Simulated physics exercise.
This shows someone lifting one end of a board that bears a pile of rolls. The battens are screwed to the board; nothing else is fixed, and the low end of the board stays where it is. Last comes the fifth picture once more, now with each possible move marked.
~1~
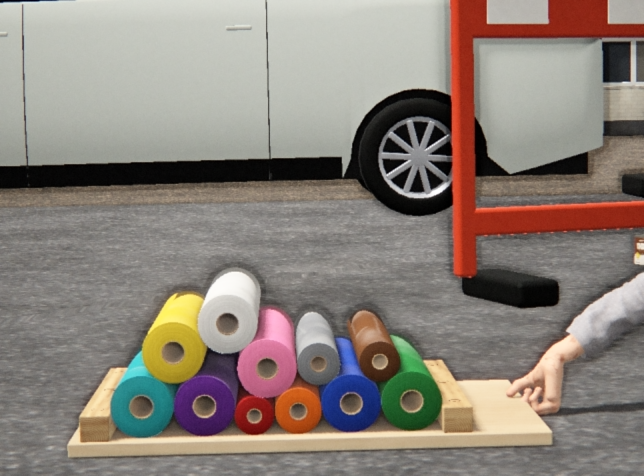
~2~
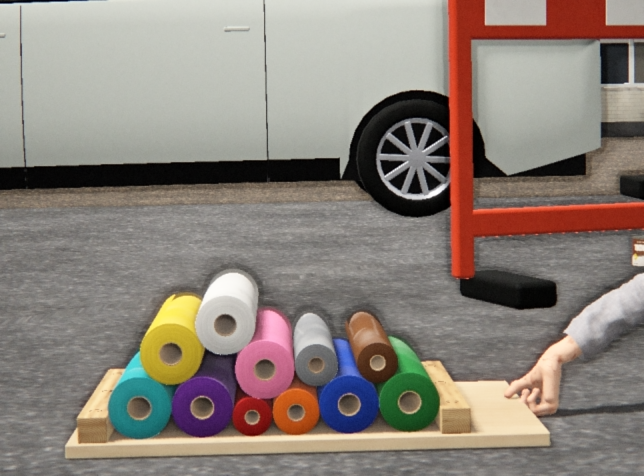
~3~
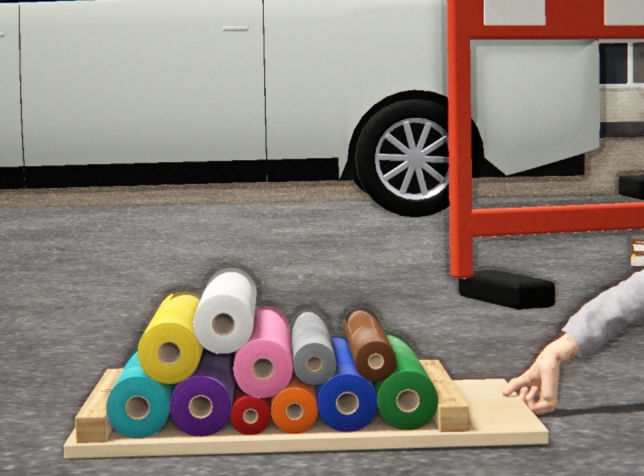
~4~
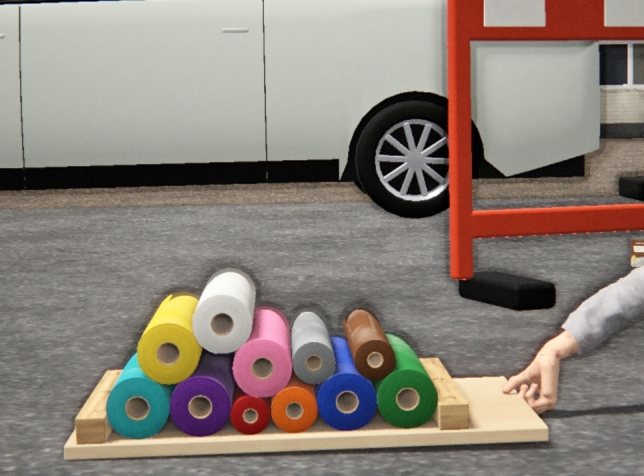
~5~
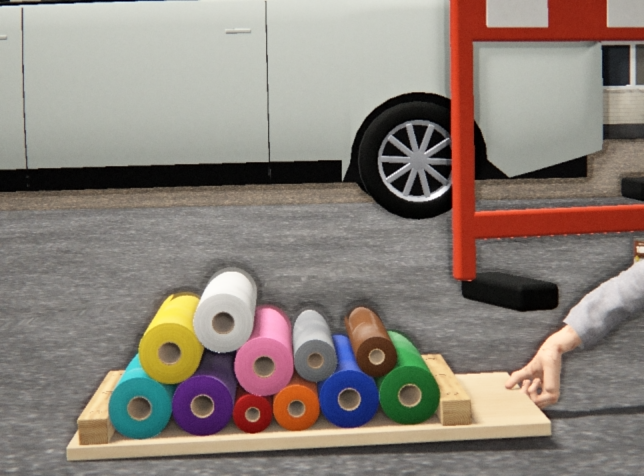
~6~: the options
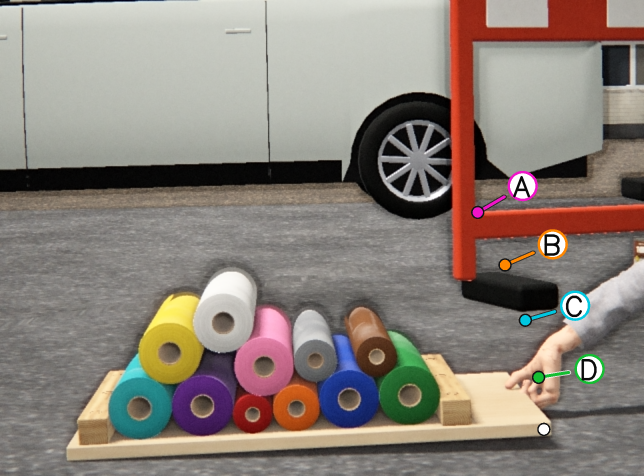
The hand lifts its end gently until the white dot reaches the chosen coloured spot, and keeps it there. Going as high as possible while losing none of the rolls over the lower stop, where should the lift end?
Up to C.
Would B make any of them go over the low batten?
Yes, at B.
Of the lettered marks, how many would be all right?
Two of the four.
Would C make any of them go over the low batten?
No.
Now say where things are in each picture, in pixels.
The first frame shows red roll (254, 416); orange roll (298, 411); blue roll (351, 403).
The second frame shows blue roll (349, 404); green roll (409, 402).
The third frame shows board (304, 403); blue roll (347, 403); green roll (408, 401); white roll (223, 324).
The fourth frame shows board (304, 403); turquoise roll (137, 408); purple roll (200, 407).
The fifth frame shows board (307, 401); turquoise roll (140, 408); purple roll (203, 406).
On the marked copy, A at (478, 212); B at (505, 265); C at (525, 320); D at (538, 378); the white dot at (544, 429).
Taking C. A third of the way, board at 12°.
Two thirds of the way, board at 15°.
When it is over, board at 15°, none over the low batten.
As for the rest, A two over the low batten (yellow, white); B two over the low batten (yellow, white); D none over the low batten.
